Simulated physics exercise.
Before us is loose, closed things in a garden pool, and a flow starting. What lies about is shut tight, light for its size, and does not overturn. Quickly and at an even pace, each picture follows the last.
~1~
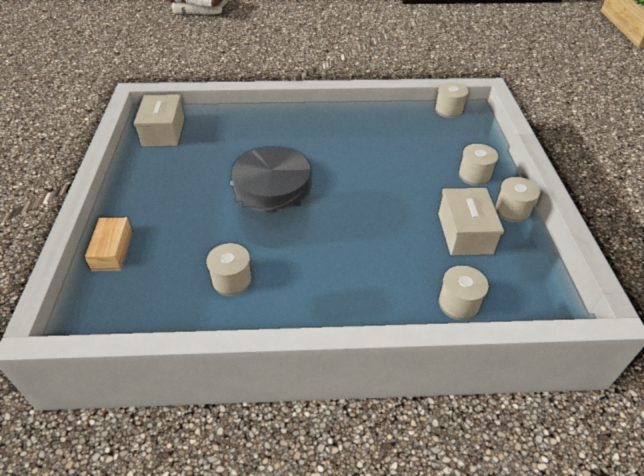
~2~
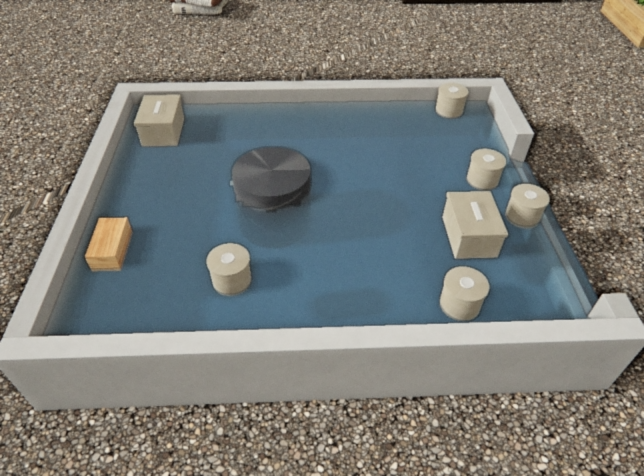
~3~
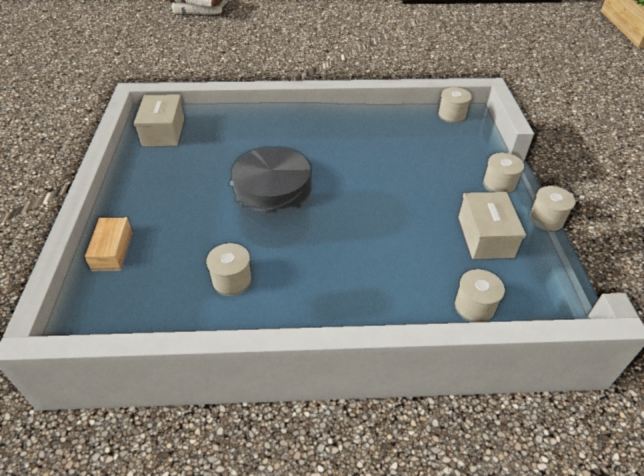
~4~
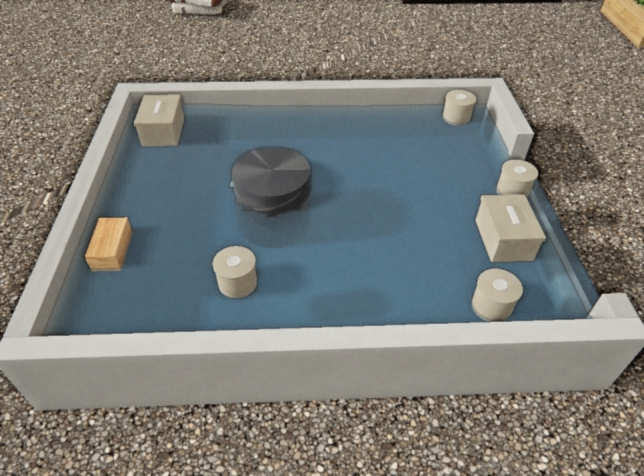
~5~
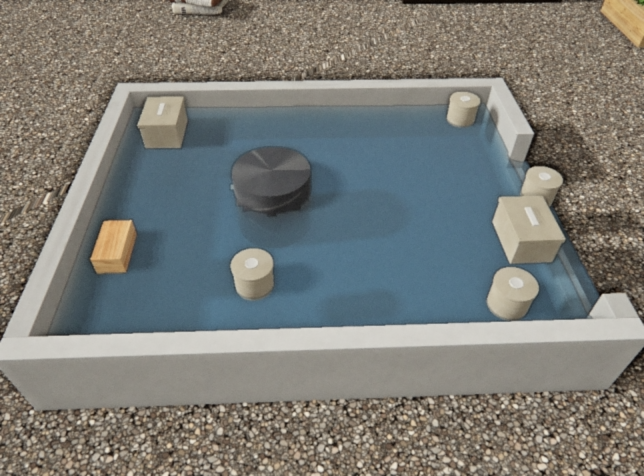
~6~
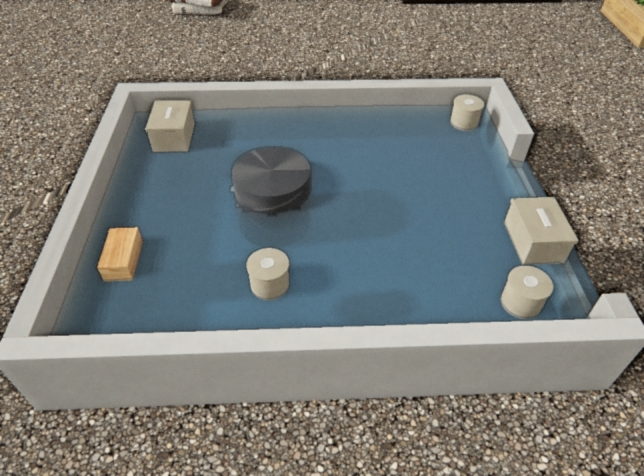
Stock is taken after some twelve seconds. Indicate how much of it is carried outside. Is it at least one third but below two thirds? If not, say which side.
Yes.
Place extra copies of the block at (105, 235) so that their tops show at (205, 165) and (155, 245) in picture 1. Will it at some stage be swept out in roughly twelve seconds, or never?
Result, in listed order: Not lost / not lost.
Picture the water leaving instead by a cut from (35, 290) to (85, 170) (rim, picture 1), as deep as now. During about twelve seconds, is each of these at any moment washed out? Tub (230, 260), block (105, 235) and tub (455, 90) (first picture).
In the order given: Flushed out, flushed out, retained.
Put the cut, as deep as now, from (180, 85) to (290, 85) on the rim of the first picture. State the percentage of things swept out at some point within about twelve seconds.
10 per cent or so.
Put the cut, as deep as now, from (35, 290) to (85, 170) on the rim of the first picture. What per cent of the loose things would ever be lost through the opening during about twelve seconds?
About 20 %.
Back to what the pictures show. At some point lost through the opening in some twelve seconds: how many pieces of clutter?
I count 4 of them.
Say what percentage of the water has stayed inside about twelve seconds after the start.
About 62 percent.
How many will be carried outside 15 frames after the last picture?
Count: 4.
A moment on, 3 of 8 are out; 5 afloat.
Next, 4 of 8 are out; 4 afloat.
Later, 4 of 8 are out; 4 afloat.
In the end, 4 of 8 are out; 4 afloat.
